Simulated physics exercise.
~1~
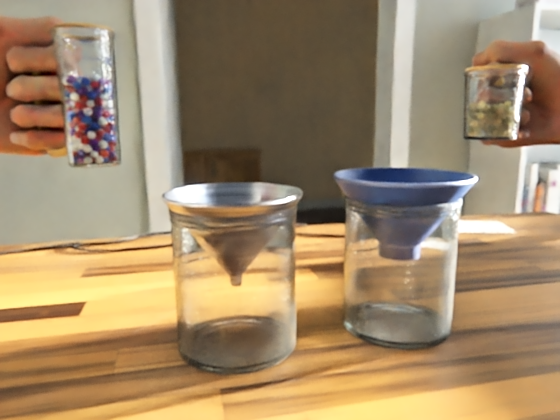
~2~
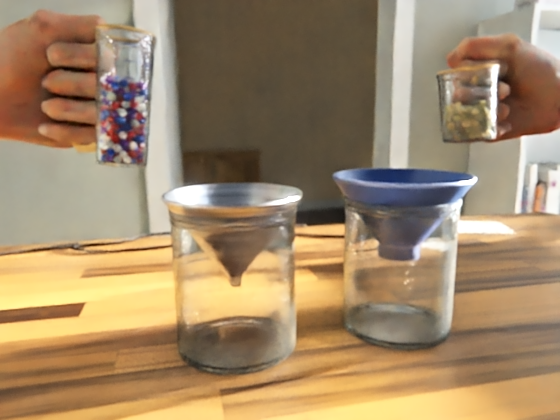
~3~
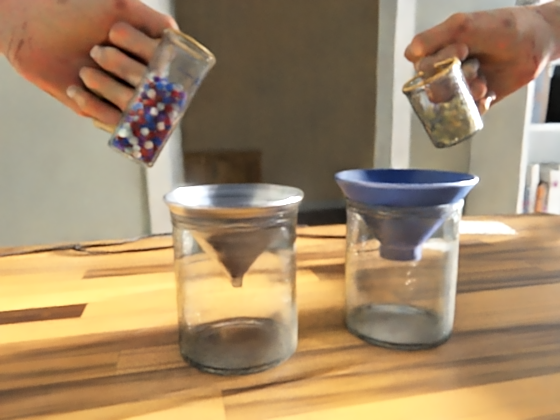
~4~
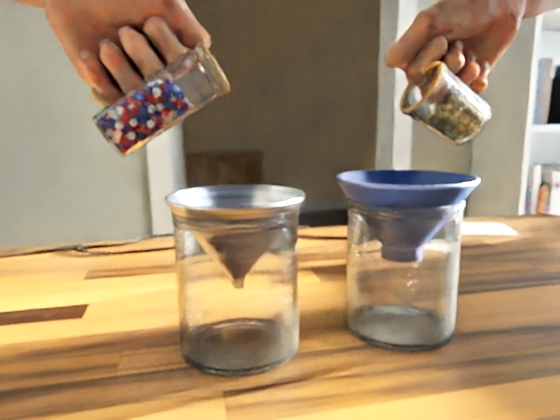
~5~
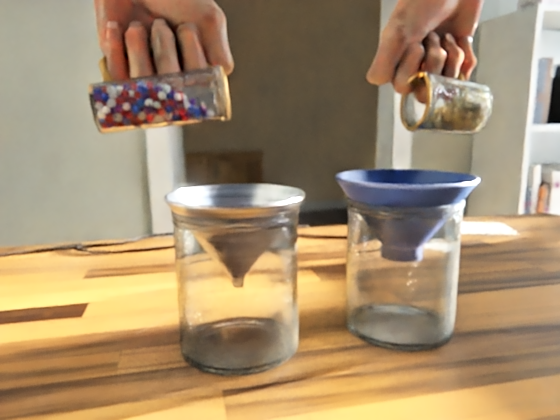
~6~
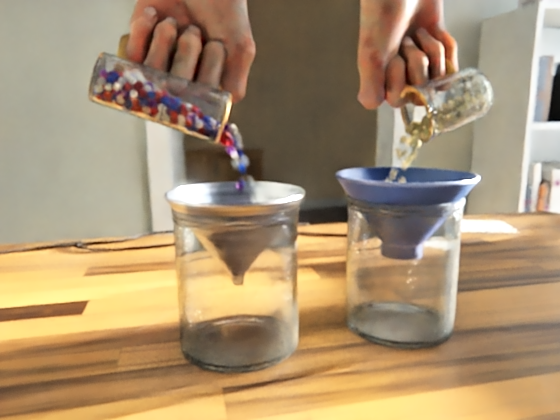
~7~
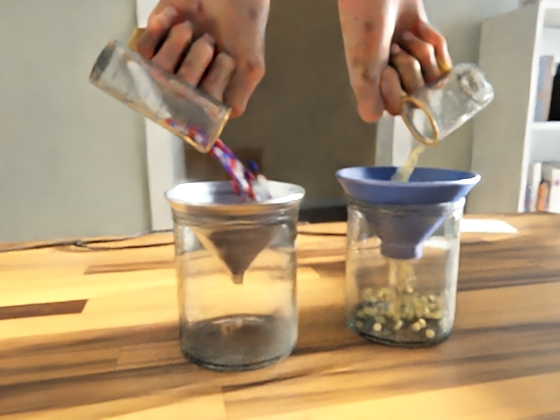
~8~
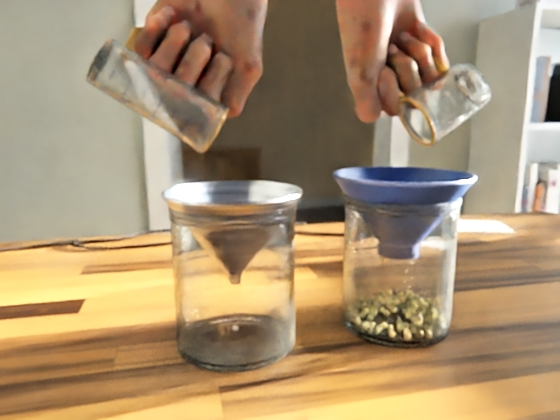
Hands tipping beads and small greenish pieces from glasses into funnels, the right jar collecting its pieces, the left looking empty.
